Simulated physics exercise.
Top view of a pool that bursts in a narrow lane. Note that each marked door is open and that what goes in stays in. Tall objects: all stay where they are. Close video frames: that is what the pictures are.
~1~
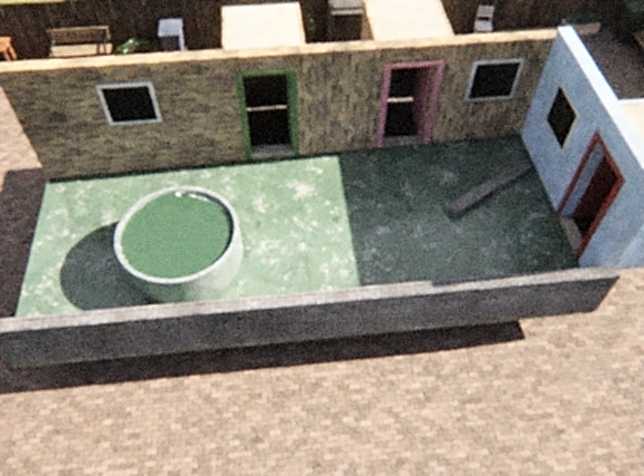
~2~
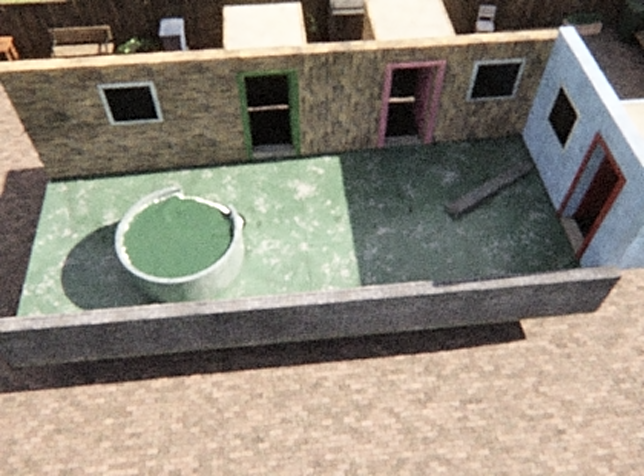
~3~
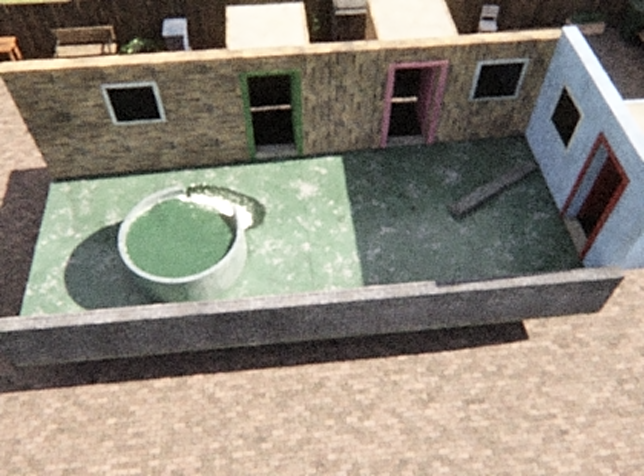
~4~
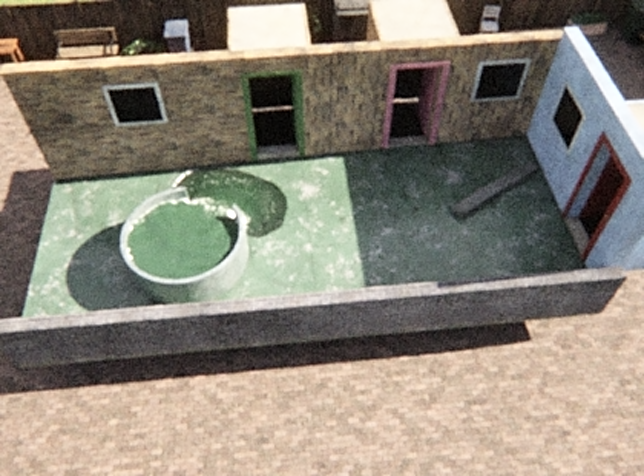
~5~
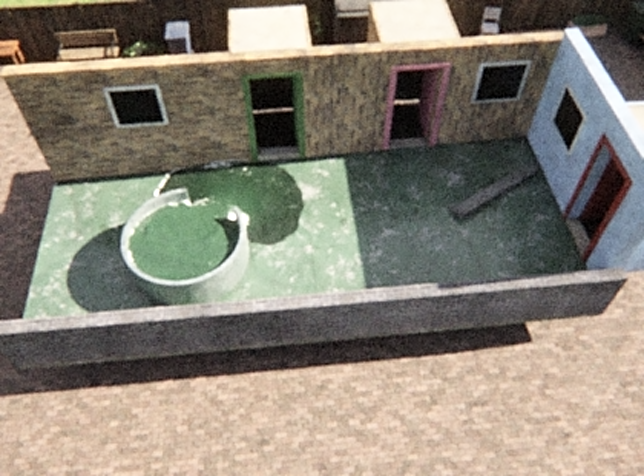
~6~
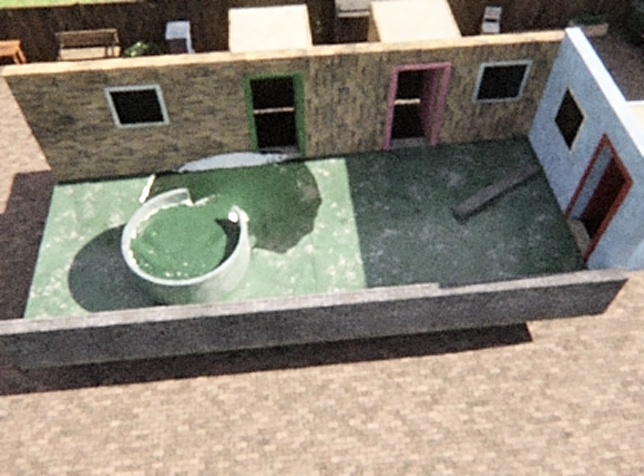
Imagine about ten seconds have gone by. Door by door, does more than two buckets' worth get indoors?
Door by door: Red door - no; pink door - yes; green door - yes.
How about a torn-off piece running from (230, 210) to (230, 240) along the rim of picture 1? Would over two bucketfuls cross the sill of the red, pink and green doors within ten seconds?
Well, the red door gets past it, then the pink door gets past it, and the green door stays beneath it.
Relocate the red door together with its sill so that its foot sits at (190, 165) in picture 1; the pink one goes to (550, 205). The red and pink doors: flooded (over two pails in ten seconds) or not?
So the red one ends up above and the pink one ends up below.
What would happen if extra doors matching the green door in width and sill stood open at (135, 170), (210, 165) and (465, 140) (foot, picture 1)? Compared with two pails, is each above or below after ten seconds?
Stays within it; exceeds it; stays within it.
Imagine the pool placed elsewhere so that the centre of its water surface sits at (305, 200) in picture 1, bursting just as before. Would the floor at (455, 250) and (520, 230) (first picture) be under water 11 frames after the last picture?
Bone-dry, bone-dry.
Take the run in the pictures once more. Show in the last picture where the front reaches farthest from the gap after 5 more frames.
Point: (390, 154) in the last picture's pixels.
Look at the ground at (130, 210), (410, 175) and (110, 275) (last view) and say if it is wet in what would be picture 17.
Point 1: Drenched; point 2: Drenched; point 3: Not wet.
A moment on, water covers 20 % of the floor; the red door not reached, the pink door not reached, the green door under two buckets in.
Next, water covers 30 % of the floor; the red door not reached, the pink door wet at the sill, nothing in, the green door over two buckets in.
Then, water covers 50 % of the floor; the red door not reached, the pink door under two buckets in, the green door over two buckets in.
Later, water covers 65 % of the floor; the red door wet at the sill, nothing in, the pink door under two buckets in, the green door far over two buckets in.
In the end, water covers 75 % of the floor; the red door wet at the sill, nothing in, the pink door over two buckets in, the green door far over two buckets in.
